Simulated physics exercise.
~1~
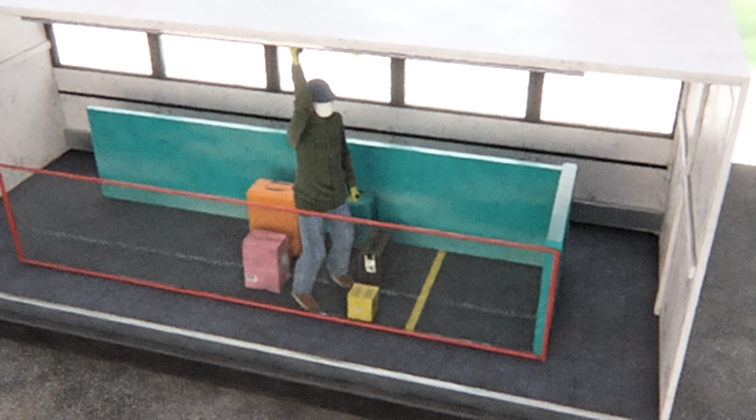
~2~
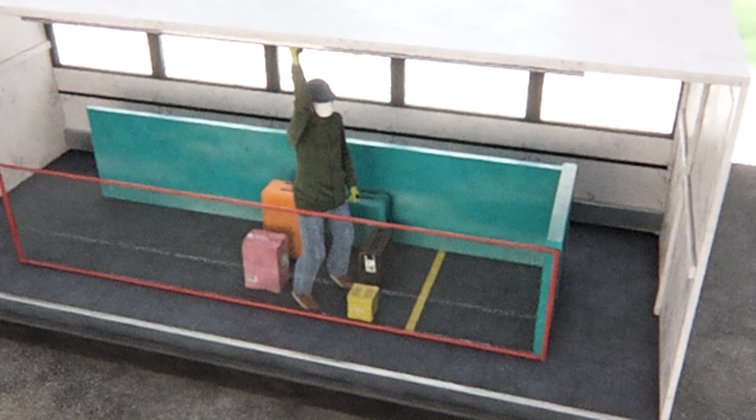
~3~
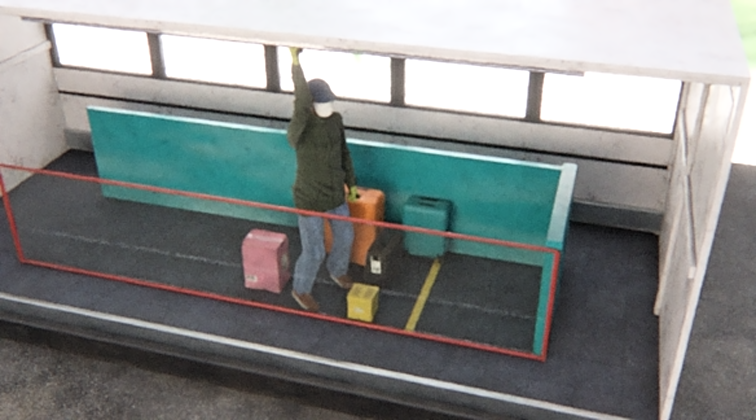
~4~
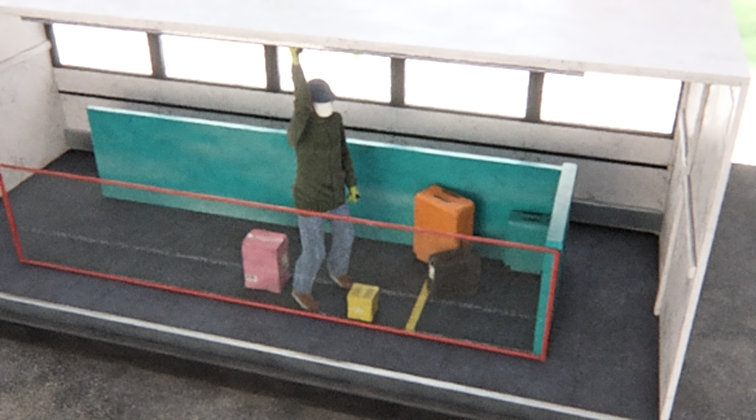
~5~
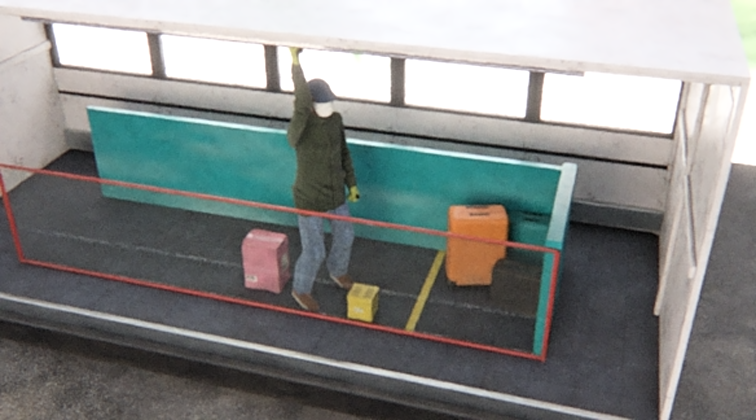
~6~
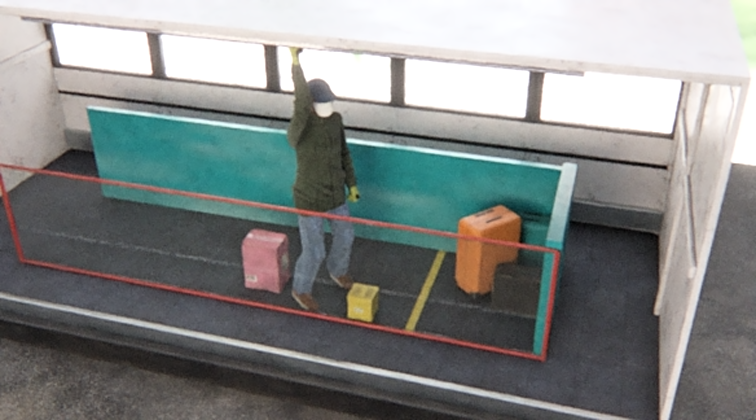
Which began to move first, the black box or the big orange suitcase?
The big orange suitcase began to move first, and the black box only set off to the right after it.
